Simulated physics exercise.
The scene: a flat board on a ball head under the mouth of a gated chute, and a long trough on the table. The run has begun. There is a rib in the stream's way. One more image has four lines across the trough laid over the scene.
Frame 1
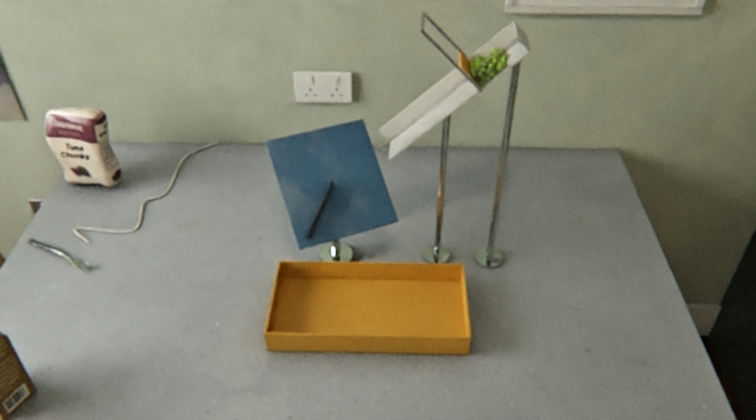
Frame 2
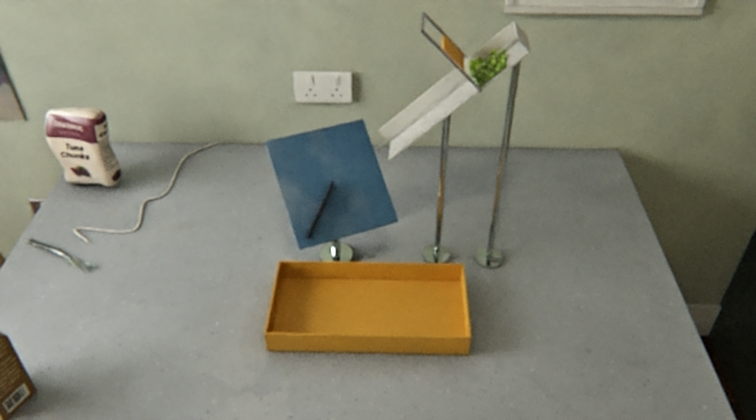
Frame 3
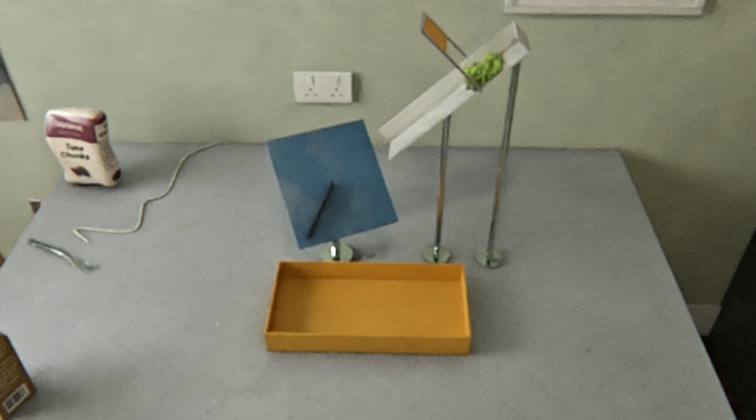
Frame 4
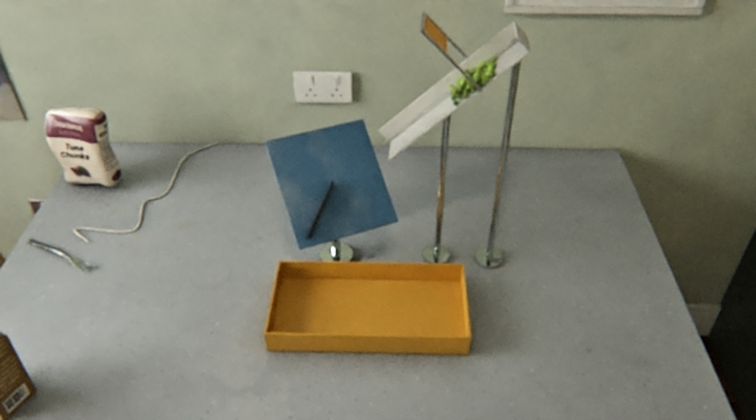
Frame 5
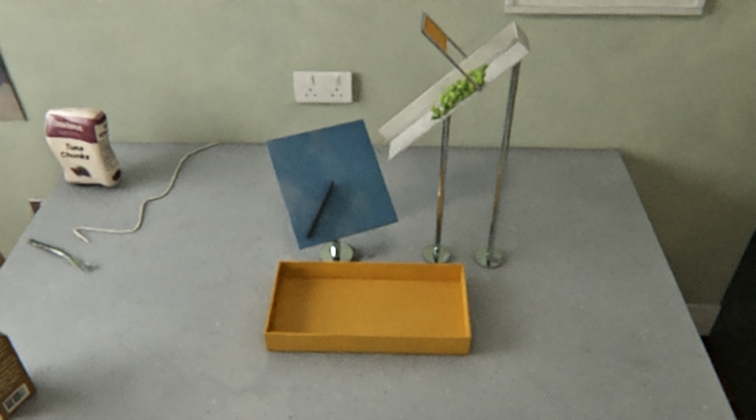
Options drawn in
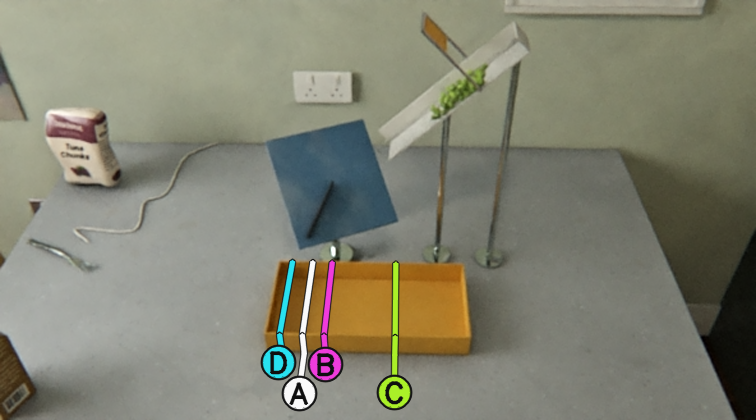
On a grey table, a gate lifts and green peas slide down a pale chute.
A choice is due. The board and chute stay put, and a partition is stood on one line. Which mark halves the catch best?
Go for B.
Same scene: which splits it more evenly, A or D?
That is line A.
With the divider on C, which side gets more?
The left side.
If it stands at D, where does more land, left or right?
The right side.
On the marked copy, line A crosses the front rim at (302, 334); line B crosses the front rim at (324, 334); line C crosses the front rim at (395, 336); line D crosses the front rim at (279, 333).
Choosing A, of what is caught, a small part on the left of the divider, most on the right.
Choosing B, of what is caught, about a third on the left of the divider, about two thirds on the right.
Choosing C, of what is caught, nearly all on the left of the divider, a small part on the right.
Choosing D, of what is caught, a stray few on the left of the divider, nearly all on the right.
